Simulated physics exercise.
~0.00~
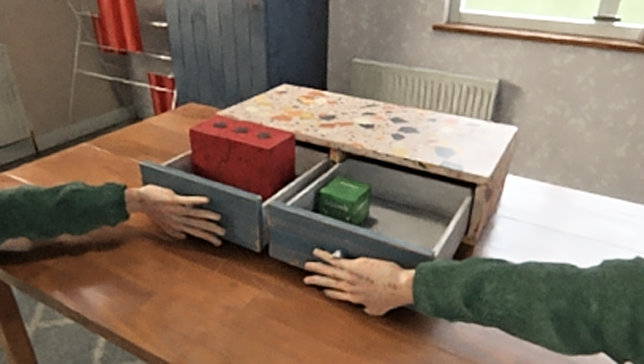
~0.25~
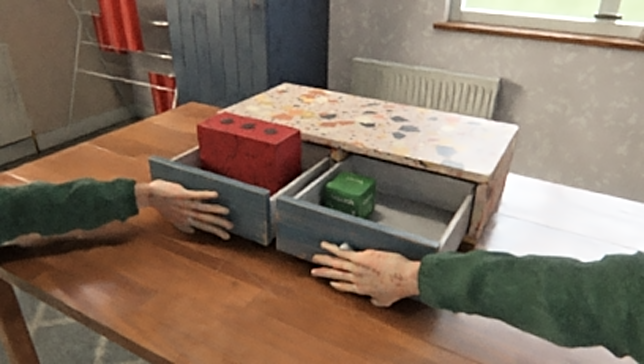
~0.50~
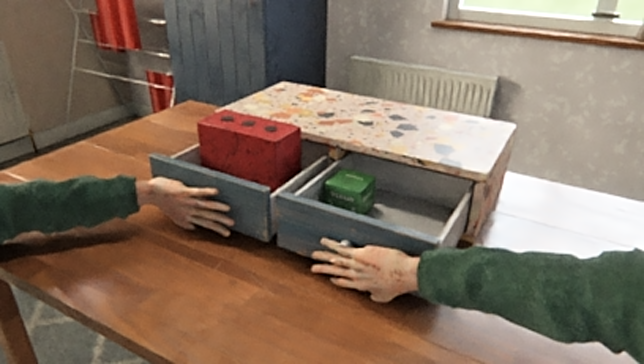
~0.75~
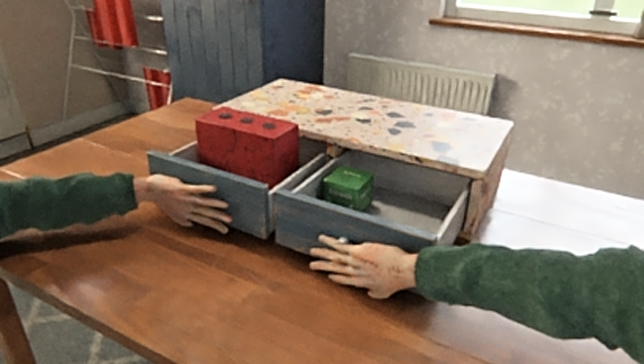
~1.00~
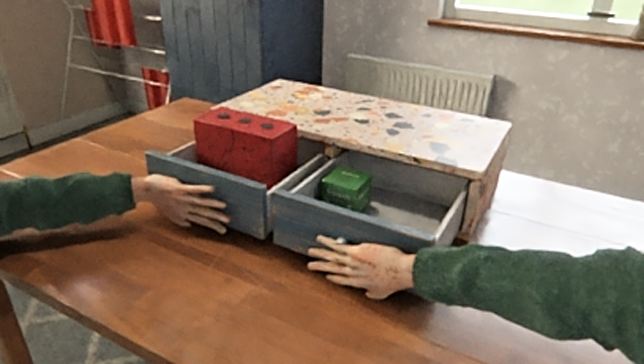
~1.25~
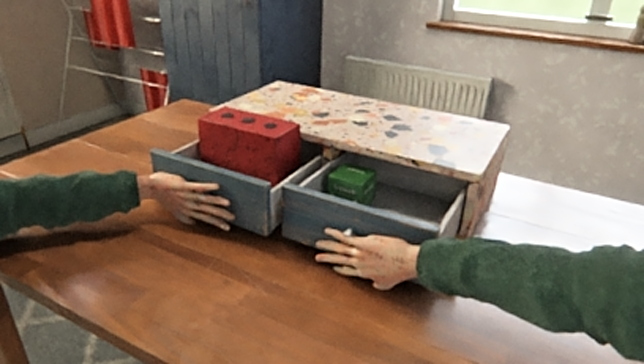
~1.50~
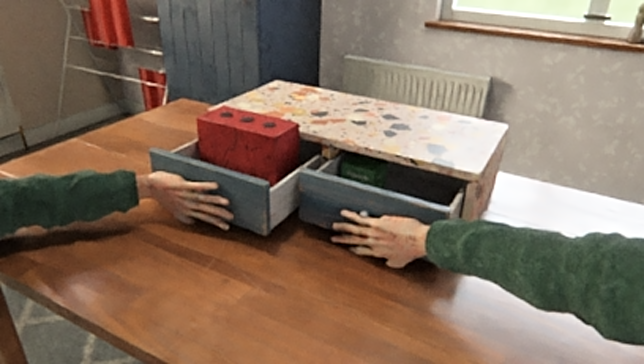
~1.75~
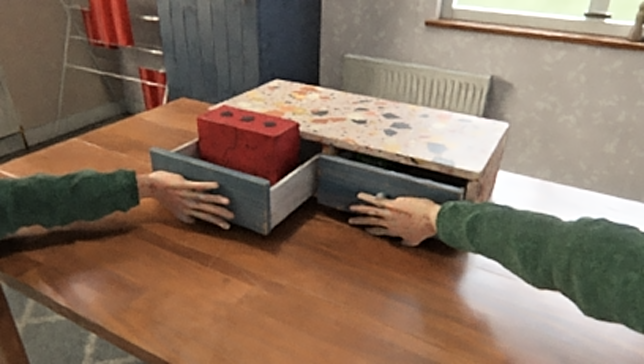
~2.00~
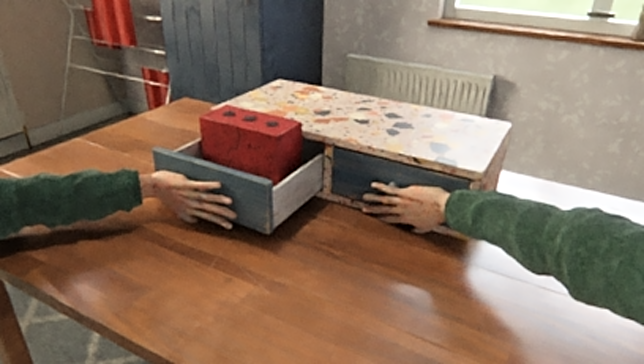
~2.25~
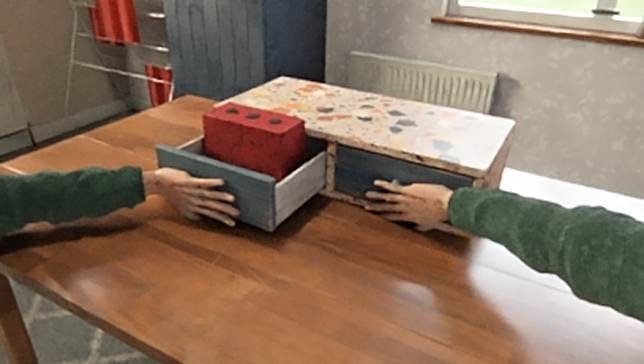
Two hands pushing at side-by-side open drawers, the right closing over a green box, the left staying open with its red brick.
